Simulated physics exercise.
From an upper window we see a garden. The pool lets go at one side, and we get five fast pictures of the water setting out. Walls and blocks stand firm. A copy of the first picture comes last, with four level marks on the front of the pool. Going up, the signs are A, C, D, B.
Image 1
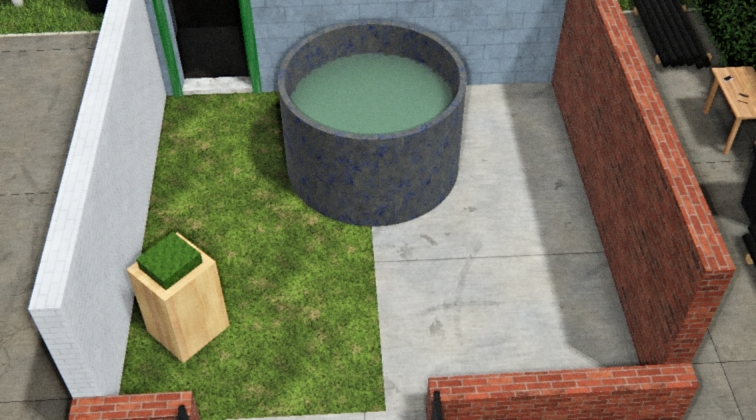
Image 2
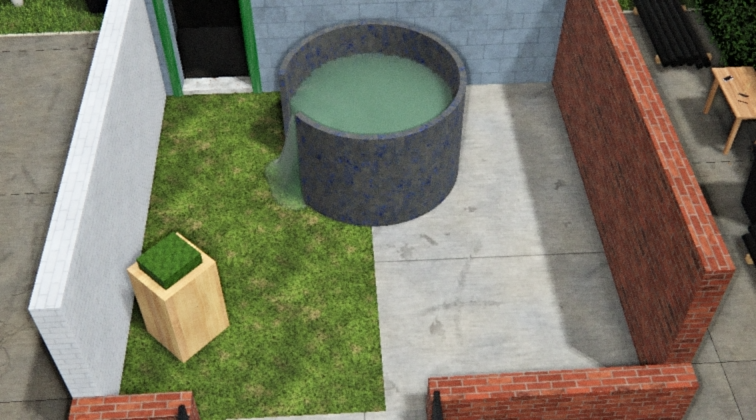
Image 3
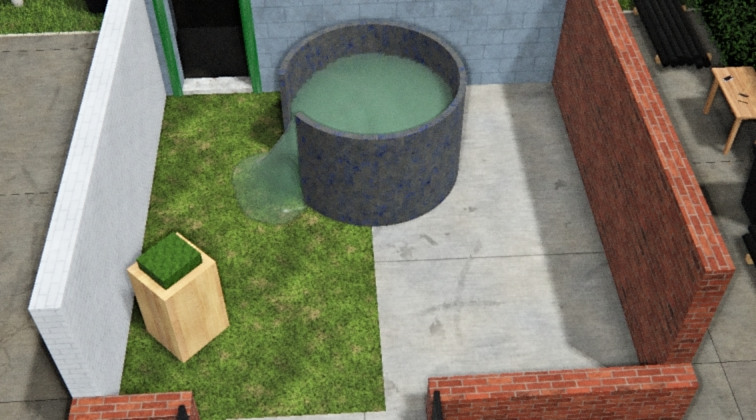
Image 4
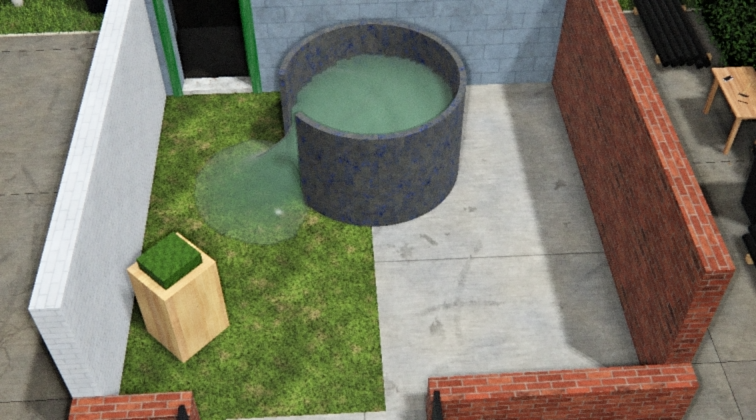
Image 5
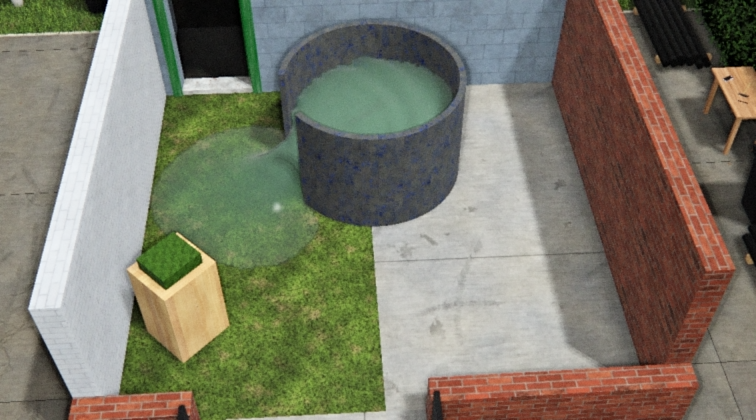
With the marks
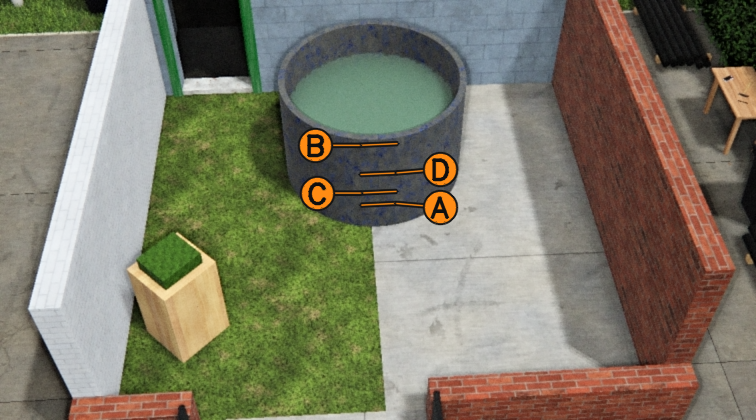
A small walled garden, half grass and half grey paving, is seen from an upper window. A round, dark blue-grey pool of green water stands at the back near a green-framed doorway, with a white wall and wooden planter on the left and a red brick wall on the right. Water pours from the pool's left side and spreads leftward across the grass in a widening, rounded sheet, while the pool's level lowers slightly.
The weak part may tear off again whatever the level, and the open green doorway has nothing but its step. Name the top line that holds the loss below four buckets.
It is A.
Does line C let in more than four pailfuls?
Yes, that goes wrong.
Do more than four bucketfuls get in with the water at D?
Yes, it does.
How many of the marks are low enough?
One of them.
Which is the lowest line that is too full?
The answer is C.
On the marked copy, A at (378, 204); B at (378, 144); C at (378, 192); D at (378, 173); from the bottom up A, C, D, B.
If A is chosen, a bucket or two gets in.
If B is chosen, dozens of bucketfuls pour in.
If C is chosen, about 8 bucketfuls get in.
If D is chosen, dozens of bucketfuls pour in.
